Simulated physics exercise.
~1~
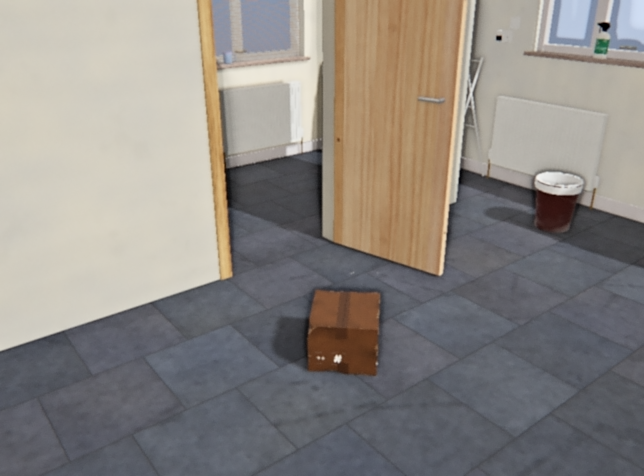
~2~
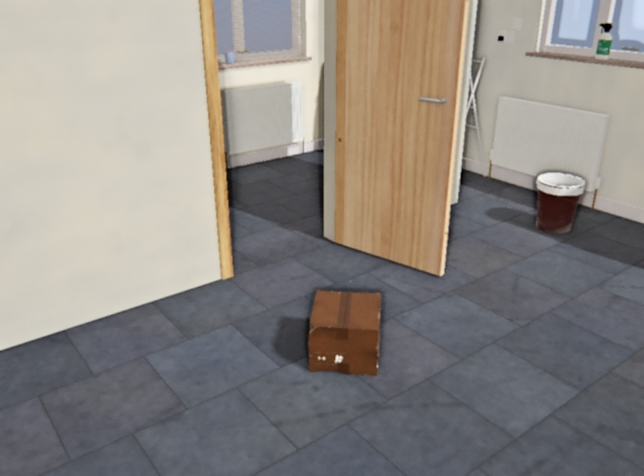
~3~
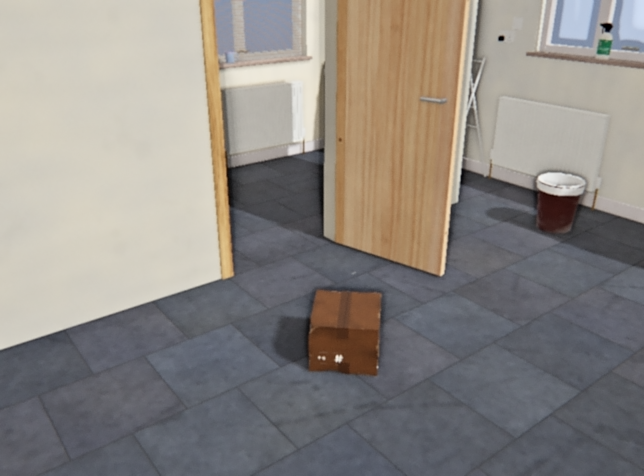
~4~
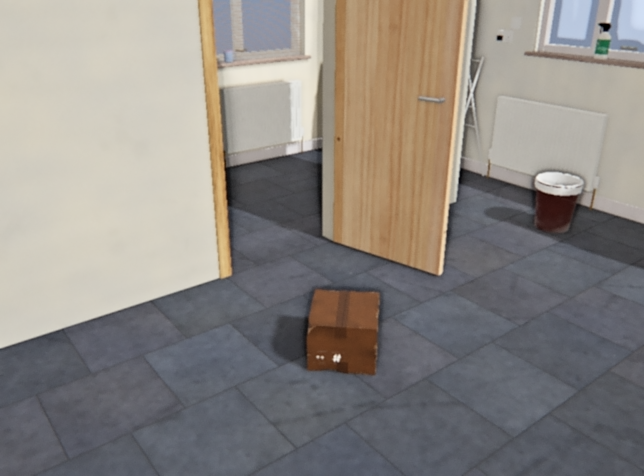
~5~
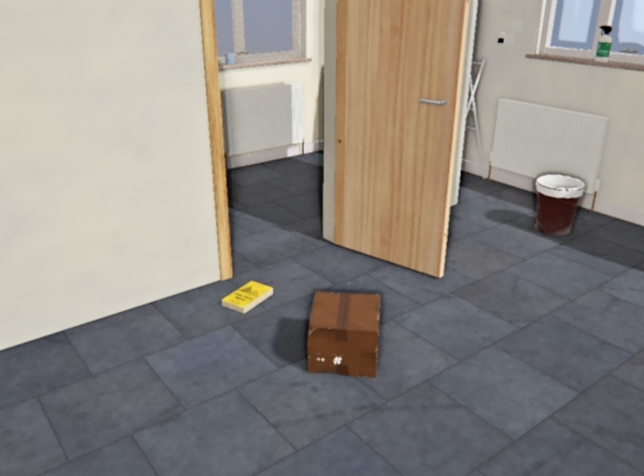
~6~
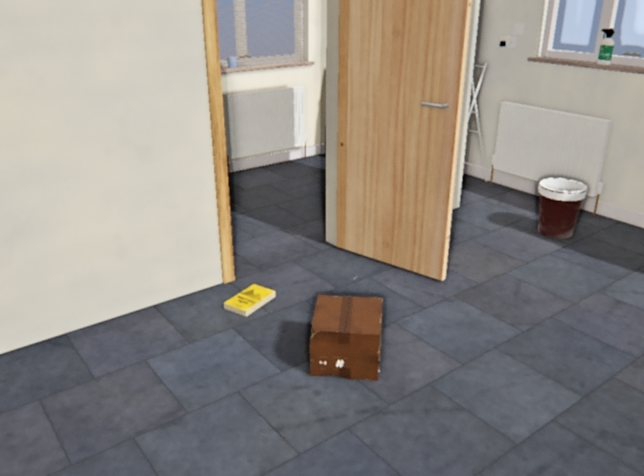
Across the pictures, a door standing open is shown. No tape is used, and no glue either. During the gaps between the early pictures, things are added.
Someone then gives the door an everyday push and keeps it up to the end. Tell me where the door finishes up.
My bet is the door will touch the frame.
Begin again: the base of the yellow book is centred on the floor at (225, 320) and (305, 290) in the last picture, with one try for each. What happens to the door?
Well, the first time the door completes its swing, and the second time it halts partway.
Then, 0.70 s later than the last frame, door at 79°.
Then, 1.30 s later than the last frame, door at 41°.
Then, 1.70 s later than the last frame, door at 15°; yellow book moved a little near (239, 298).
When it is over, door at 0°; both as before. End places, in pixels of the last picture, yellow book near (232, 298).
